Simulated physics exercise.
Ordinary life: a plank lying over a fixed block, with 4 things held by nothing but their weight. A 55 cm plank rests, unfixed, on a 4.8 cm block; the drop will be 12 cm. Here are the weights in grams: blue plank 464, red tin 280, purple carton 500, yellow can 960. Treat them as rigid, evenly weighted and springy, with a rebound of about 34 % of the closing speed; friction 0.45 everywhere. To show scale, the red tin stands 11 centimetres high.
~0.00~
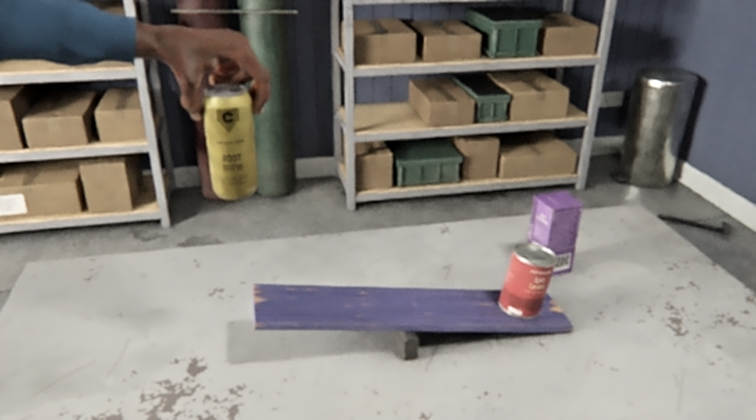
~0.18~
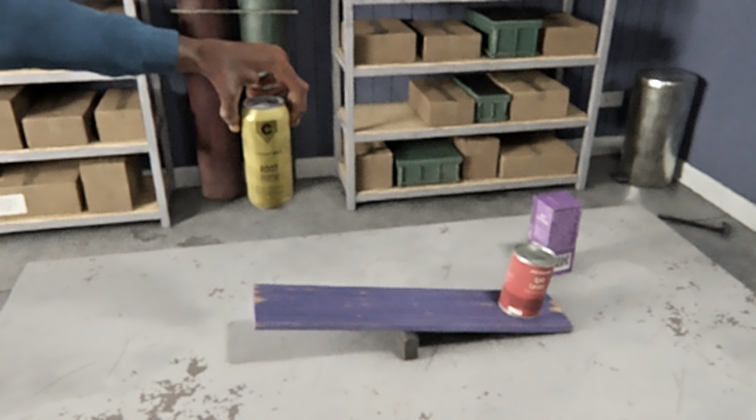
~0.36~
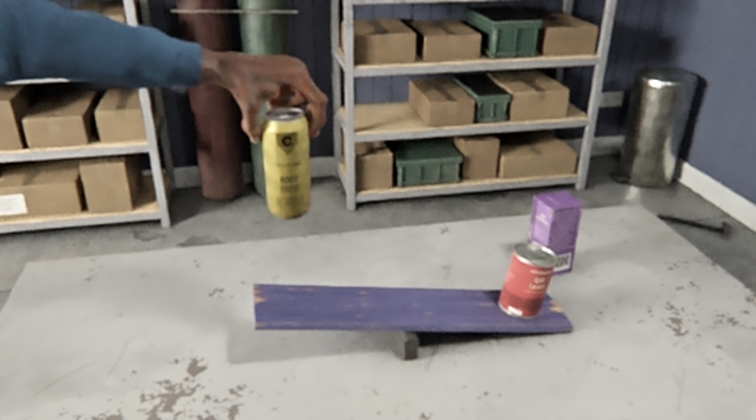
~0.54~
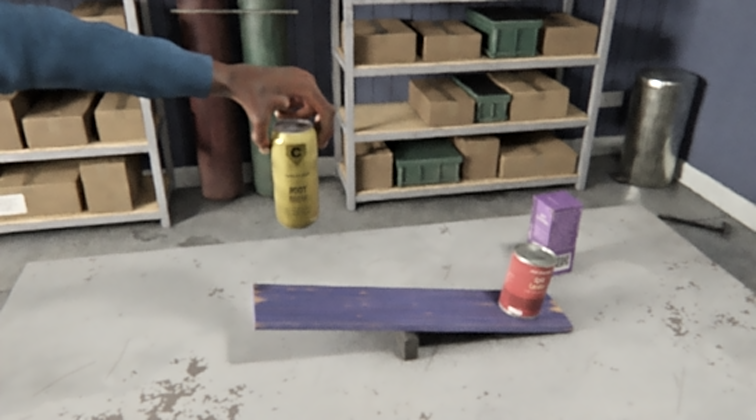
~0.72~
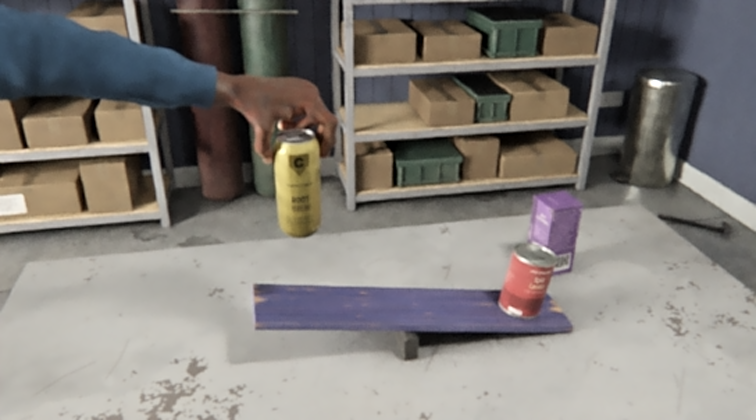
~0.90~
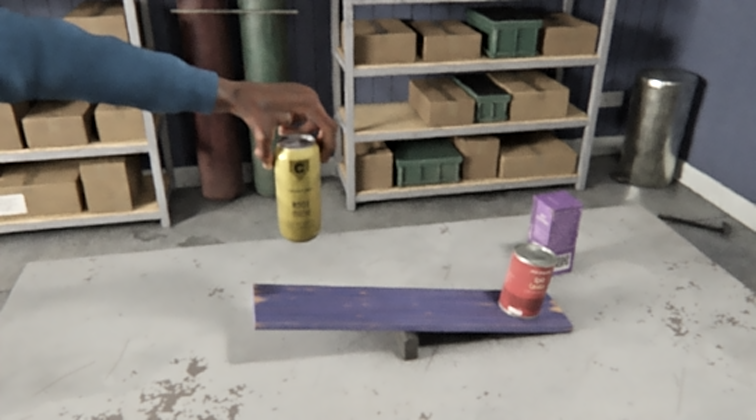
In a storage room with shelves of boxes, a hand carried a yellow can rightward and downward, slowing above the left side of a tilted blue plank, while a red tin sat still on its right end.
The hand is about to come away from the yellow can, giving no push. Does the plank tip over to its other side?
Yes.
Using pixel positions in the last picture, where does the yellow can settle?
It comes to a stop close to (229, 339).
After 1.20 s, plank at 5°, tipped the other way; yellow can 10° off upright near (309, 280); red tin 14° off upright.
After 1.40 s, plank at 11°, tipped the other way; yellow can 4° off upright near (299, 293); red tin 74° off upright.
After 1.50 s, plank at 11°, tipped the other way; yellow can 26° off upright near (279, 298); red tin on its side.
After 1.70 s, plank at 11°, tipped the other way; yellow can on its side near (231, 335); red tin on its side.
In the end (4.0 s), plank at 11°, tipped the other way; toppled on the table or plank, red tin and yellow can; the other 2 under 4 cm from the start. At the end, from the last picture's camera, yellow can near (229, 339). The plank swings over.
